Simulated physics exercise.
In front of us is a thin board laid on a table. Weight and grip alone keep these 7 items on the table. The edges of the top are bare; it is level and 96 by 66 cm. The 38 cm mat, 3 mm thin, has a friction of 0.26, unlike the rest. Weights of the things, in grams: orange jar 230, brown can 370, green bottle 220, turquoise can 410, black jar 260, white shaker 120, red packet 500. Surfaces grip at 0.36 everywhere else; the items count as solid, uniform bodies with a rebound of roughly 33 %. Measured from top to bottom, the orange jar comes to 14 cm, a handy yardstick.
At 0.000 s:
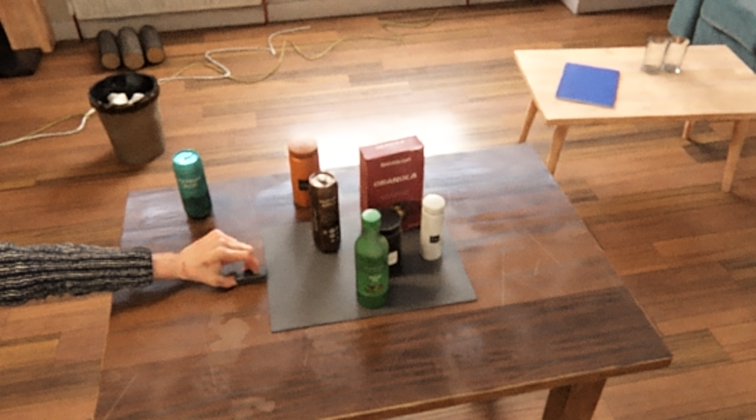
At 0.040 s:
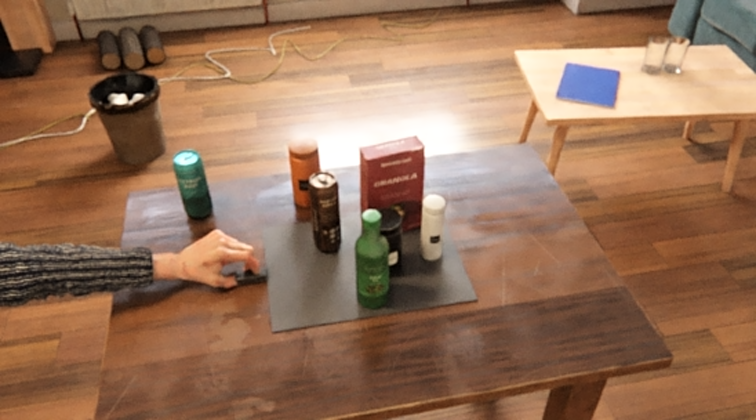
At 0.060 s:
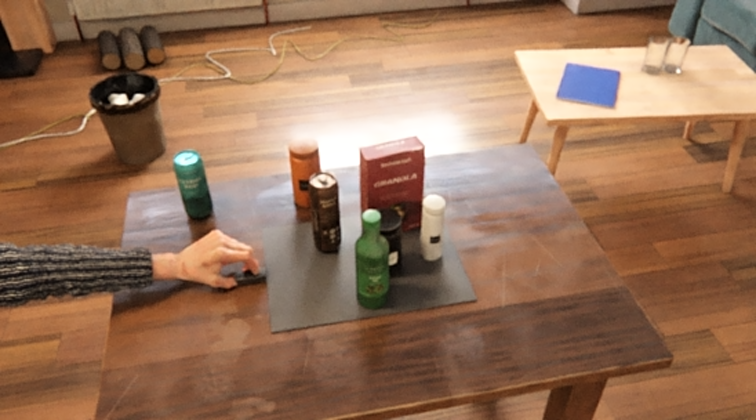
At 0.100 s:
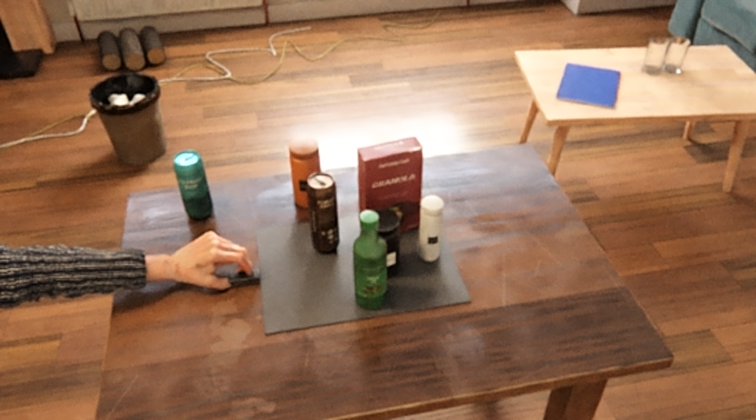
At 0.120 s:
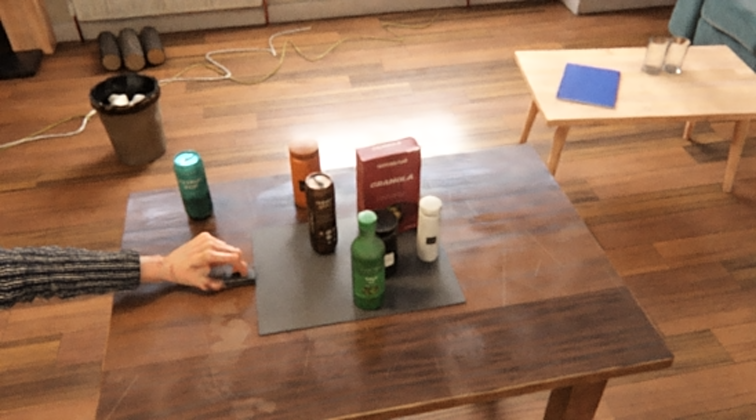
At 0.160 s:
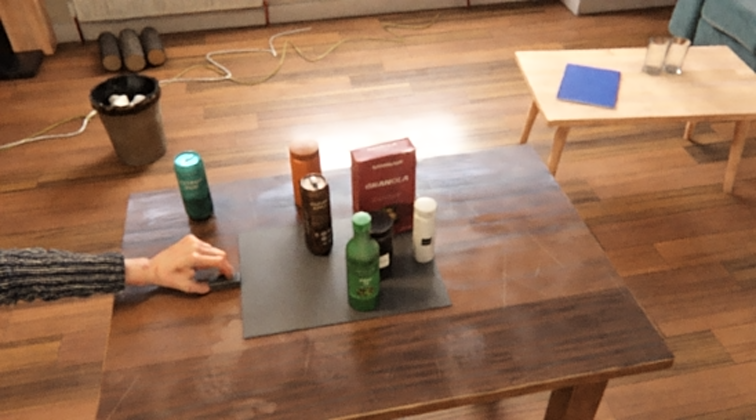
In this clip, a hand at the left edge of a dark mat rests still, then slowly draws the mat a short way left across a wooden table, the bottles, cans, jars and red packet on it shifting left too.
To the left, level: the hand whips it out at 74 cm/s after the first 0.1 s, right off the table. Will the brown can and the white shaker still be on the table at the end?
In the end I expect the brown can will come off; I expect the white shaker won't come off.
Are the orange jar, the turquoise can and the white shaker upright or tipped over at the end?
Well, the orange jar holds steady, the turquoise can holds steady, and the white shaker tumbles down.
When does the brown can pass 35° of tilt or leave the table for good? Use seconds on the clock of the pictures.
Somewhere about 0.8 s.
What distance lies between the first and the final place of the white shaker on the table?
The shift is close to 19 cm.
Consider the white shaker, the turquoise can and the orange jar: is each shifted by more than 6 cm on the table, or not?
White shaker: Is displaced; turquoise can: Remains in place; orange jar: Remains in place.
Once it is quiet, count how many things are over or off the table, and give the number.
The answer: 5.
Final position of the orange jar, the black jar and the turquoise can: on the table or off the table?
Well, the orange jar does not come off, the black jar does come off, and the turquoise can does not come off.
After 0.56 s, mat out by 35 cm; white shaker leaning 66° near (357, 249); brown can slid 28 cm near (180, 234); red packet slid 28 cm.
After 0.96 s, mat out by 64 cm; brown can, green bottle, black jar and red packet now off the table; white shaker on its side near (342, 260).
At rest (1.8 s), off the table, brown can, green bottle, black jar and red packet; tipped over on the table, white shaker; the other 2 in place, give or take 6 cm. Seen from the same camera at the end, white shaker near (342, 260).
